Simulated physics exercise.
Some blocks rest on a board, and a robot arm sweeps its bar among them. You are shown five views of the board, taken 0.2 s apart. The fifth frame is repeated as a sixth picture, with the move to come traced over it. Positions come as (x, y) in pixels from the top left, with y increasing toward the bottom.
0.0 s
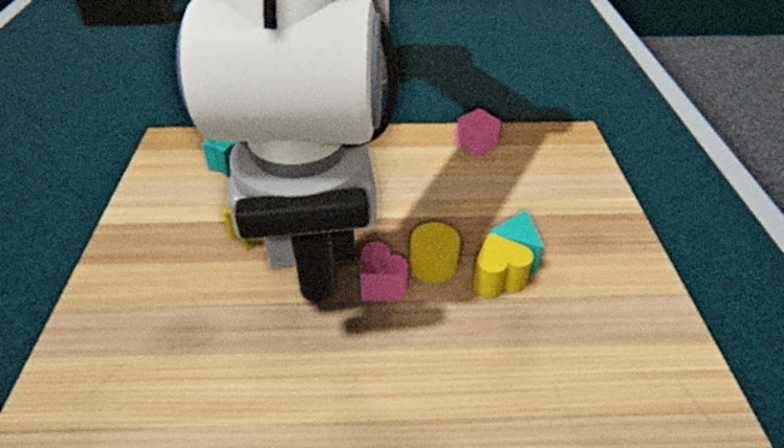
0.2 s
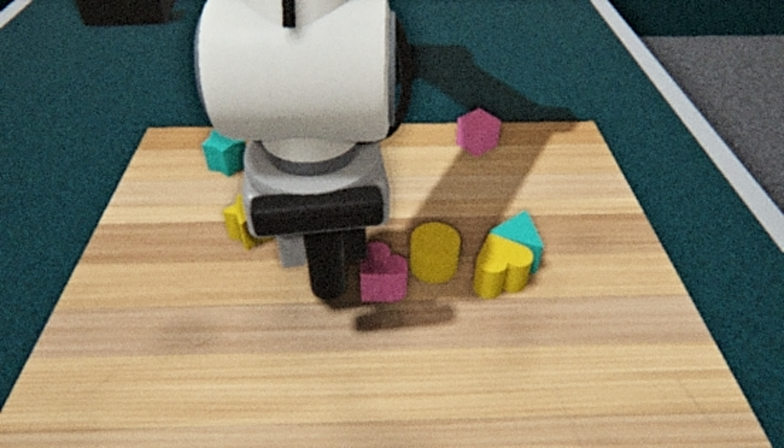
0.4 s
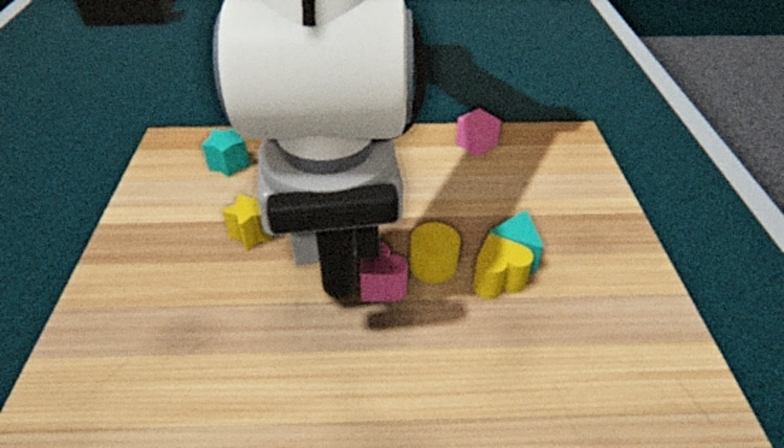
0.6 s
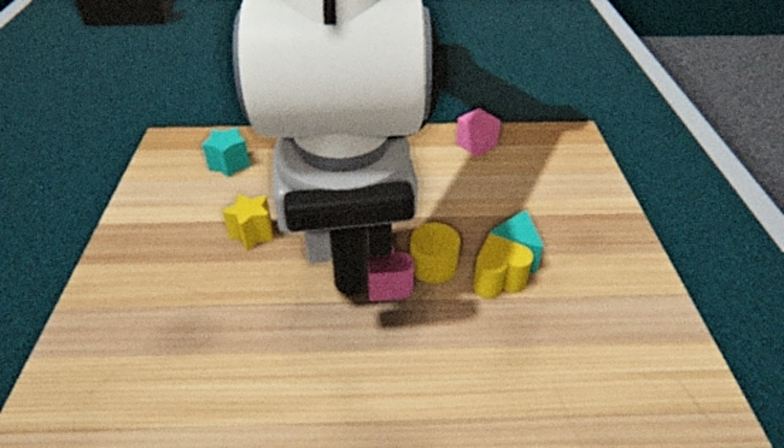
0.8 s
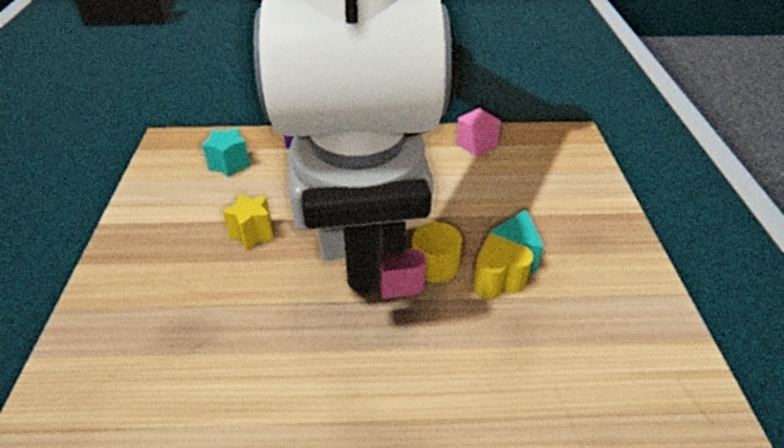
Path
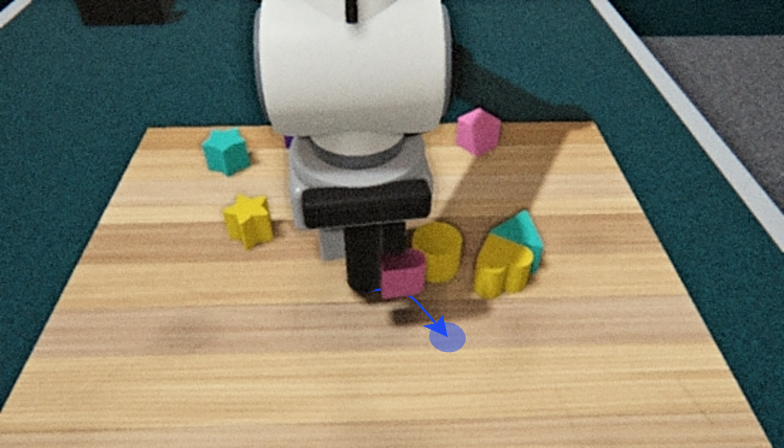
The clip opens with a robot arm holding its dark bar just left of a pink heart-shaped block, with yellow and turquoise blocks nearby on a wooden board. The arm slides right, uncovering a yellow star-shaped block behind it, then nudges the pink block slightly right, close against the yellow circular block.
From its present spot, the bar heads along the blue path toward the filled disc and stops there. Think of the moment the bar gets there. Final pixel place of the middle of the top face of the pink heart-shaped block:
It will end up at (448, 259).
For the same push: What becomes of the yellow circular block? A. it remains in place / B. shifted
My answer is option B.
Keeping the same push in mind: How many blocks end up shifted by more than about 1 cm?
I'd put the number at two.
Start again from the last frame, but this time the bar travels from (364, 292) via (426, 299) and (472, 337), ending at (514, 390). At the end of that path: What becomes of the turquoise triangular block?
It is untouched.
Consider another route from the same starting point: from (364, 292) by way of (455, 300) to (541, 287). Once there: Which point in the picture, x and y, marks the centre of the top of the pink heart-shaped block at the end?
The point I'd pick in the picture is (491, 241).
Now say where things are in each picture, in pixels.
Bar tip at (317, 289); block tops, pink heart-shaped block at (381, 260); yellow circular block at (436, 238); yellow heart-shaped block at (503, 254), in the first picture.
Bar at (328, 287); blocks unchanged, in the second picture.
Bar at (339, 285); blocks unchanged, in the third picture.
Bar at (351, 283); pink heart-shaped block at (387, 258), in the fourth picture.
Bar at (364, 281); pink heart-shaped block at (399, 255); yellow circular block at (438, 238); yellow heart-shaped block at (503, 254), in the fifth picture.
Path on the board, from (364, 292) via (400, 291) and (425, 311), ending at (447, 337).
On the path given first. One third of the way, bar at (401, 281); pink heart-shaped block at (436, 255); yellow circular block at (456, 230).
Two thirds of the way, bar at (427, 302); pink heart-shaped block at (448, 259), turned 25° anticlockwise; yellow circular block at (458, 230).
At the end, bar at (449, 326); pink heart-shaped block at (448, 259), turned 25° anticlockwise; yellow circular block at (458, 230); yellow heart-shaped block in place.
